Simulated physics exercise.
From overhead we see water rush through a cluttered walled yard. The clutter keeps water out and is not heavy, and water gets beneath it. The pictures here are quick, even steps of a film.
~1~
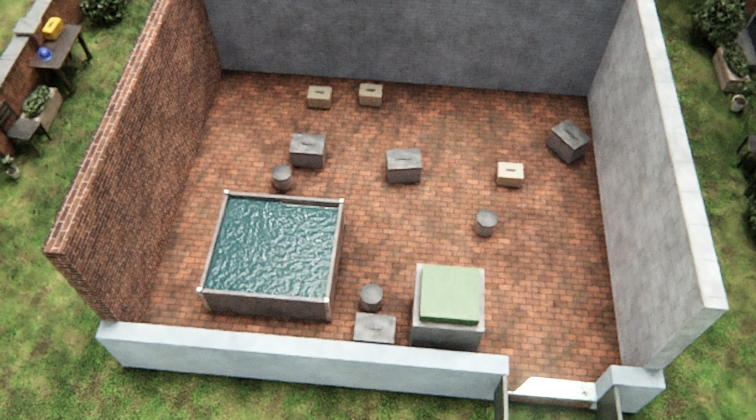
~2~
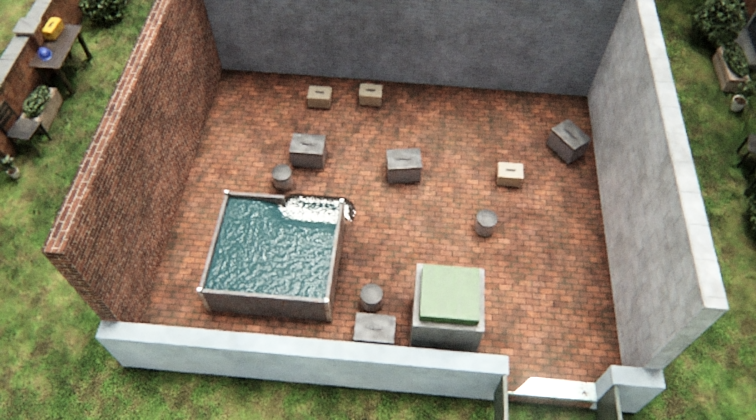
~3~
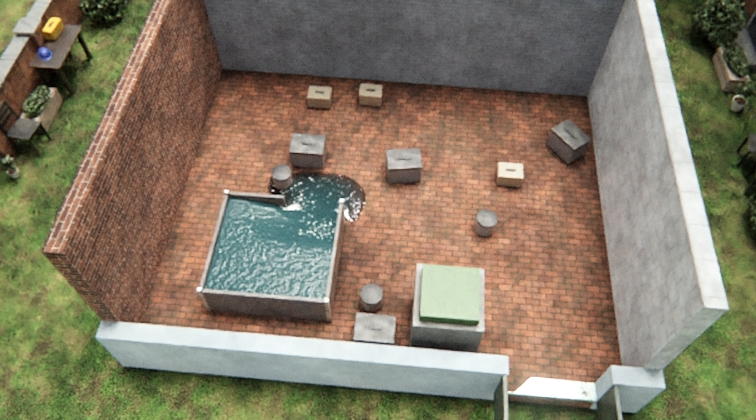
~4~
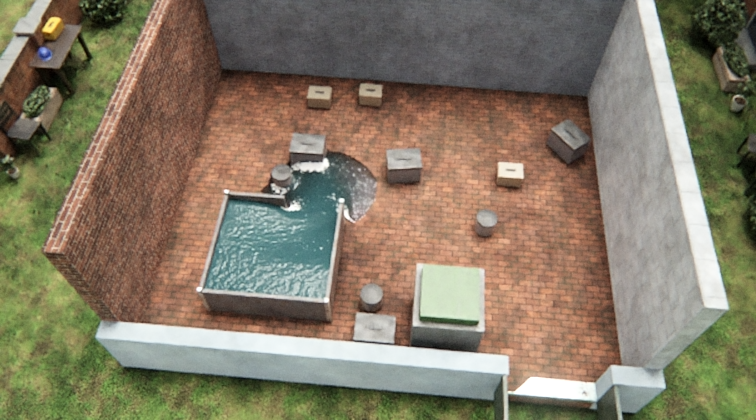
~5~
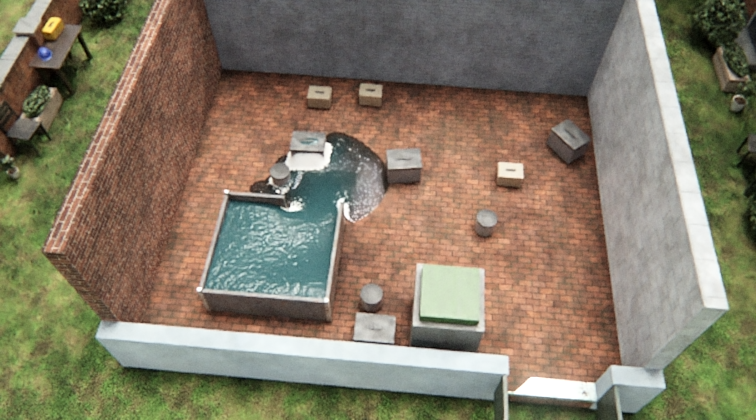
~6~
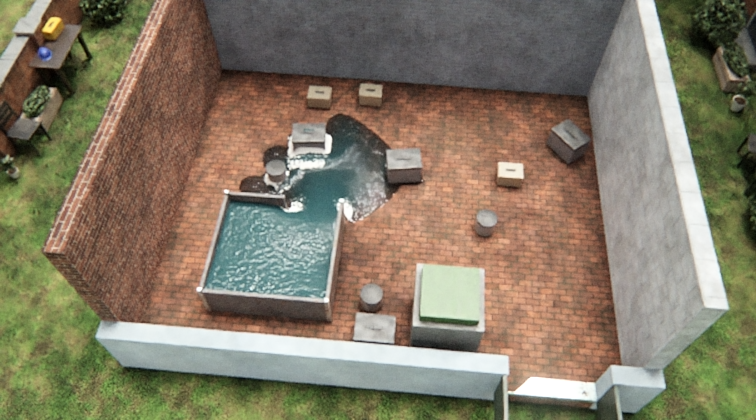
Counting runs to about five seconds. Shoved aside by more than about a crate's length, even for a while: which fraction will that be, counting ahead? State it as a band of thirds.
It falls in the band from one to two thirds.
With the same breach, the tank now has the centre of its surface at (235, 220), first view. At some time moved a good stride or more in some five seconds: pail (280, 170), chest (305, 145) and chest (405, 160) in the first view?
Well, in order they come out as moved that far, moved that far and stayed within it.
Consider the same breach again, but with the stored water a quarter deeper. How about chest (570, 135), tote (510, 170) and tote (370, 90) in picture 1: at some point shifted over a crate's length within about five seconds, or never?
The first passed the mark, the next stayed below the mark, and the last passed the mark.
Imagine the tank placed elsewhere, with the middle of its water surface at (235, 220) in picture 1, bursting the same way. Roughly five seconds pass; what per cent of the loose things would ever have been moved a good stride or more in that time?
Estimate: Approx. 40 %.
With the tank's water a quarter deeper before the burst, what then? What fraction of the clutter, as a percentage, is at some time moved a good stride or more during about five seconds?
Roughly 60 %.
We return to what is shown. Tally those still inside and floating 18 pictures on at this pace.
By my reckoning the number comes out at 3.
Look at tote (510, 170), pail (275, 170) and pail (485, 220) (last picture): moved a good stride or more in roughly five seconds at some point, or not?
Per the list: First remained close, second remained close, third remained close.
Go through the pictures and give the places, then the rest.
In the first frame, a chest at (307, 143) rests on the ground; a pail at (281, 172), on the bottom; 0 of 10 have shifted.
In the second frame, a chest at (307, 143) rests on the ground; a pail at (281, 172) rests on the ground; 0 of 10 have shifted.
In the third frame, a chest at (307, 143) rests on the ground; a pail at (281, 172), on the bottom; 0 of 10 have shifted.
In the fourth frame, a chest at (308, 143) rests on the ground; a pail at (281, 172), on the bottom; 0 of 10 have shifted.
In the fifth frame, a chest at (308, 141) rests on the ground, close to its start; a pail at (280, 171), on the bottom, close to its start; 1 of 10 have shifted.
In the sixth frame, a chest at (309, 132), on the bottom, close to its start; a pail at (276, 168) rests on the ground, close to its start; 2 of 10 have shifted.
A moment on, 1 of 10 are well off their spots; 0 afloat.
Next, 3 of 10 are well off their spots; 1 afloat.
Later, 4 of 10 are well off their spots; 3 afloat.
In the end, 4 of 10 are well off their spots, and 4 have been at some point; 1 afloat.
